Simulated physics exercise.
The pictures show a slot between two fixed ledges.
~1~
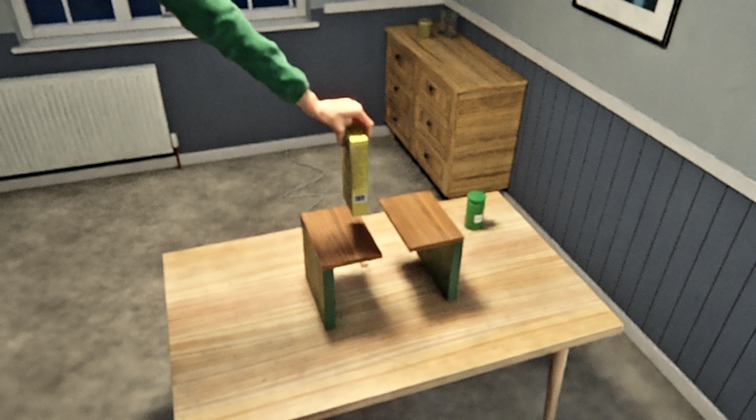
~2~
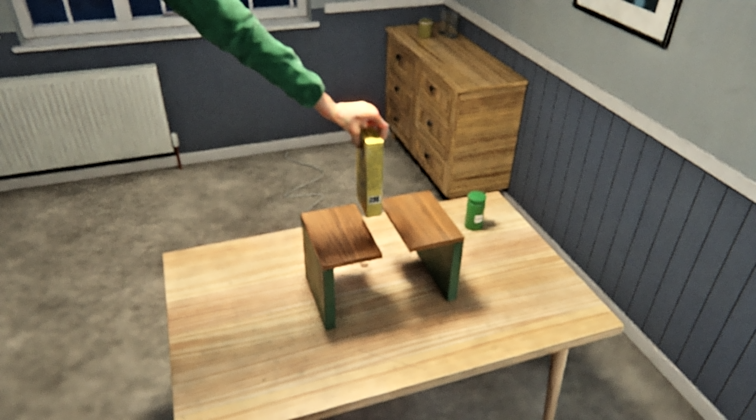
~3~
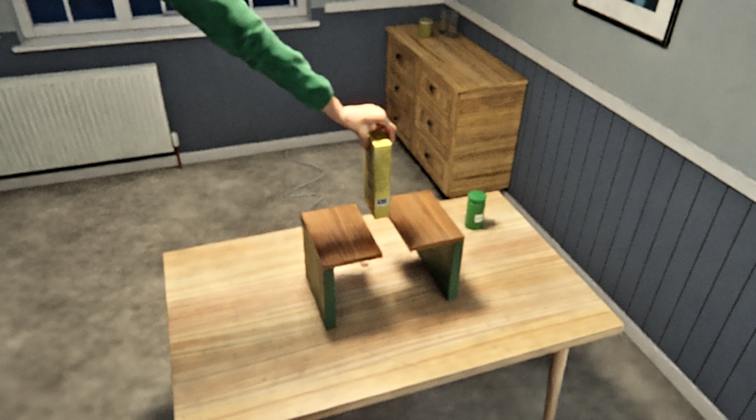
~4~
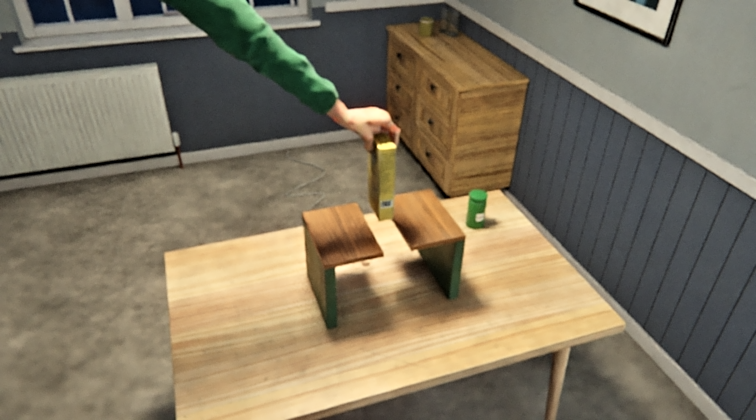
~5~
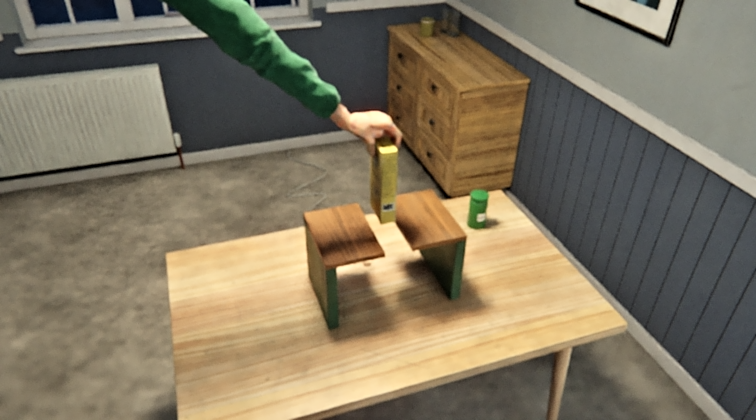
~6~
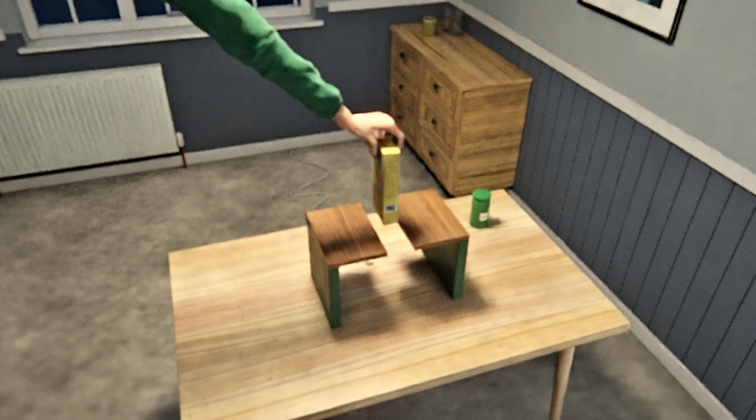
A hand in a green sleeve reaches in from the upper left, gripping a tall yellow packet above a pale wooden table, seen from above in a grey-blue panelled room. Two brown-topped stands with green edges sit with a gap between them, a green jar behind to the right, a radiator and wooden drawers beyond. The packet moves a little right and slightly down, then stays nearly still over the gap, while the view shifts very slightly.
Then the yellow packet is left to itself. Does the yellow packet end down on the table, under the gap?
Outcome: The packet goes down the gap.
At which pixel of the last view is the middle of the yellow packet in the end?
At about (384, 257).
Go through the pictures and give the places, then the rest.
In the first frame, on its way; yellow packet (355, 170); green jar (475, 211).
In the second frame, on its way; yellow packet (369, 171); green jar (475, 211).
In the third frame, on its way; yellow packet (377, 174); green jar (475, 210).
In the fourth frame, on its way; yellow packet (381, 176); green jar (477, 209).
In the fifth frame, held still over the gap; yellow packet (383, 179); green jar (478, 210).
In the sixth frame, held still over the gap; yellow packet (385, 180); green jar (480, 209).
Then, 0.20 s later than the last frame, yellow packet moved a little near (385, 196).
Then, 0.30 s later than the last frame, yellow packet moved well along near (384, 240).
Then, 0.40 s later than the last frame, yellow packet moved well along near (384, 255).
When it is over, moved from the start, yellow packet; green jar as before. End places, in pixels of the last picture, yellow packet near (384, 257). The packet reaches the table.
